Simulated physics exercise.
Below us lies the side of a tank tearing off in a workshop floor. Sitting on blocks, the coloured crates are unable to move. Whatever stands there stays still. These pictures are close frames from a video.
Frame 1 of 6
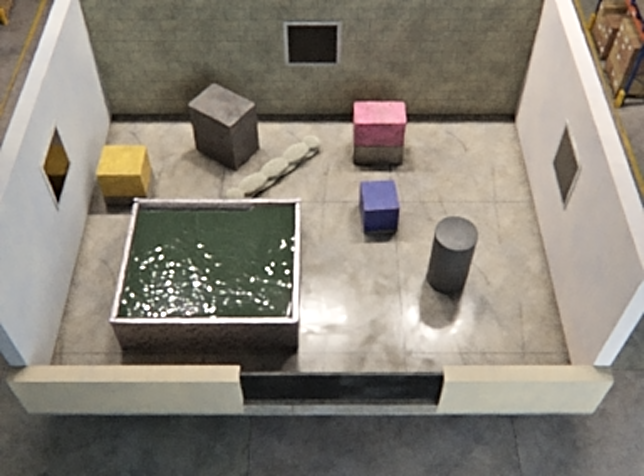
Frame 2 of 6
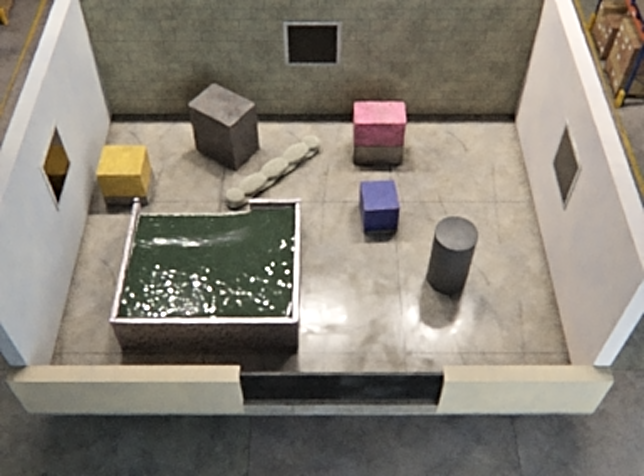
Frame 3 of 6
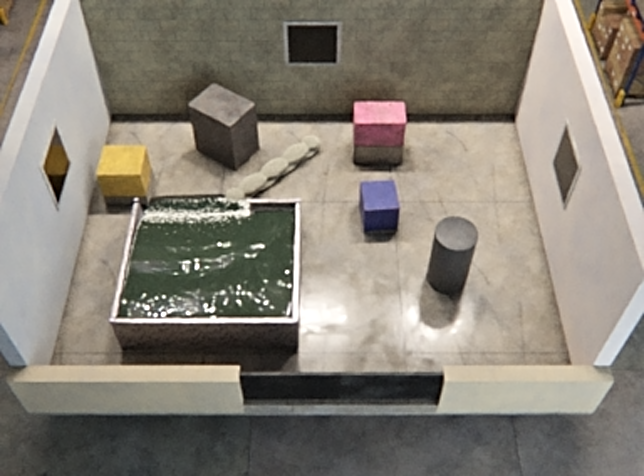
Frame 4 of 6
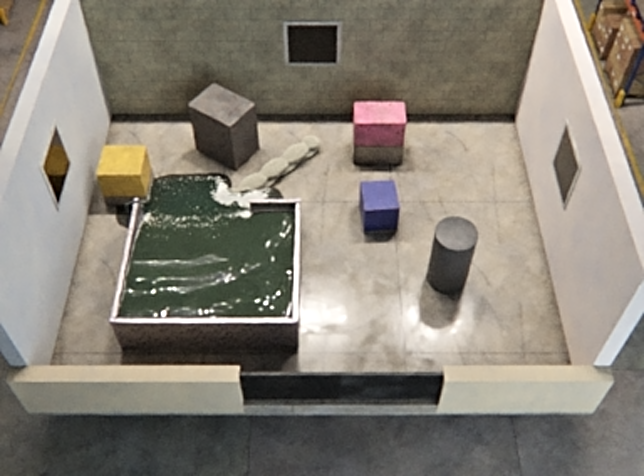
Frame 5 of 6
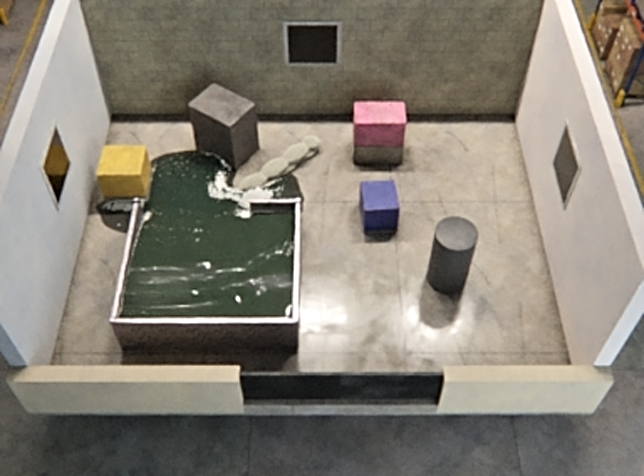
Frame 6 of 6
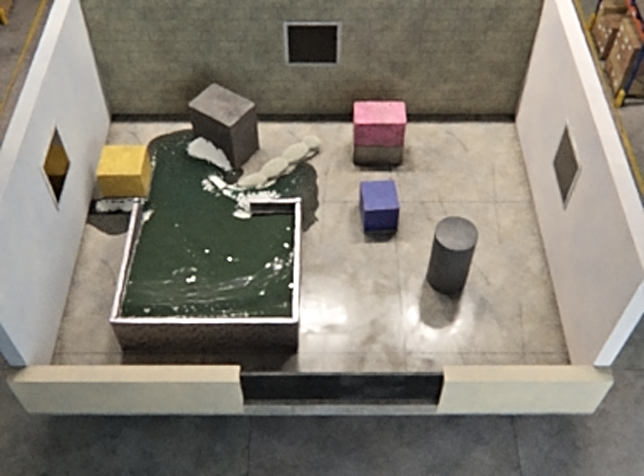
Dark green water stirs in a square, pale-rimmed tank at the left of a walled workshop floor, seen from above by a still camera. Around it stand a yellow crate, a dark grey box, a knobbly pale bar, a pink crate, a blue crate and a grey cylinder. The tank's far side opens, and water pours out, spreading and foaming around the bar, grey box and yellow crate.
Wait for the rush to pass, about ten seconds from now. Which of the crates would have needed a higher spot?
One by one: The blue crate gets touched by the water; the pink crate never gets touched by the water; the yellow crate gets touched by the water.
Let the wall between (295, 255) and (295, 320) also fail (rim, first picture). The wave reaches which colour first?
That would be the crate marked blue, reached first.
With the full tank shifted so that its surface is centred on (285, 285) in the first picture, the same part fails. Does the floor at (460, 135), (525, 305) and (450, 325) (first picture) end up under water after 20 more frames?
As listed: Awash, clear, clear.
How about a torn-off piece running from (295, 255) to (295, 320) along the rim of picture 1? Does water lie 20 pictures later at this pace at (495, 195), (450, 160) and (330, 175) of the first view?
Well, the first one's sodden, the second's sodden, and the third's left untouched.
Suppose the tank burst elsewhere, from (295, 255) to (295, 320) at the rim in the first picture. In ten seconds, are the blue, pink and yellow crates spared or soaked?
My reading: The blue crate ends up wet; the pink crate escapes it; the yellow crate remains dry.
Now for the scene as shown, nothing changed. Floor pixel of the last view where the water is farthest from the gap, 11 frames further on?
Pixel estimate: (486, 164).
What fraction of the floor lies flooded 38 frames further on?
The answer is around 75 per cent.
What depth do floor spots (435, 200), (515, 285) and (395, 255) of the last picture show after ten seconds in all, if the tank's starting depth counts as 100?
Readings in order: Around 8, 20 and 8 %.
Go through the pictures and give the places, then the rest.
The first frame shows still water in the tank at (212, 260).
In the second frame, the front is at a hidden place, out from the gap on the tank's far side.
In the third frame, water pours out on the tank's far side and has run to a hidden place.
In the fourth frame, the front is at (274, 191), out from the gap on the tank's far side.
In the fifth frame, the front is at (292, 179), out from the gap on the tank's far side.
In the sixth frame, the front is at (188, 132), out from the gap on the tank's far side.
A moment on, water covers 25 % of the floor; the blue crate water round its plinth, the pink crate water round its plinth, the yellow crate water round its plinth.
Next, water covers 40 % of the floor; the blue crate water round its plinth, the pink crate water round its plinth, the yellow crate water round its plinth.
Then, water covers 55 % of the floor; the blue crate water round its plinth, the pink crate water round its plinth, the yellow crate water round its plinth.
Later, water covers 75 % of the floor; the blue crate water round its plinth, the pink crate water round its plinth, the yellow crate water round its plinth.
In the end, water covers 100 % of the floor; the blue crate was topped, the pink crate stayed above the water, the yellow crate was topped.
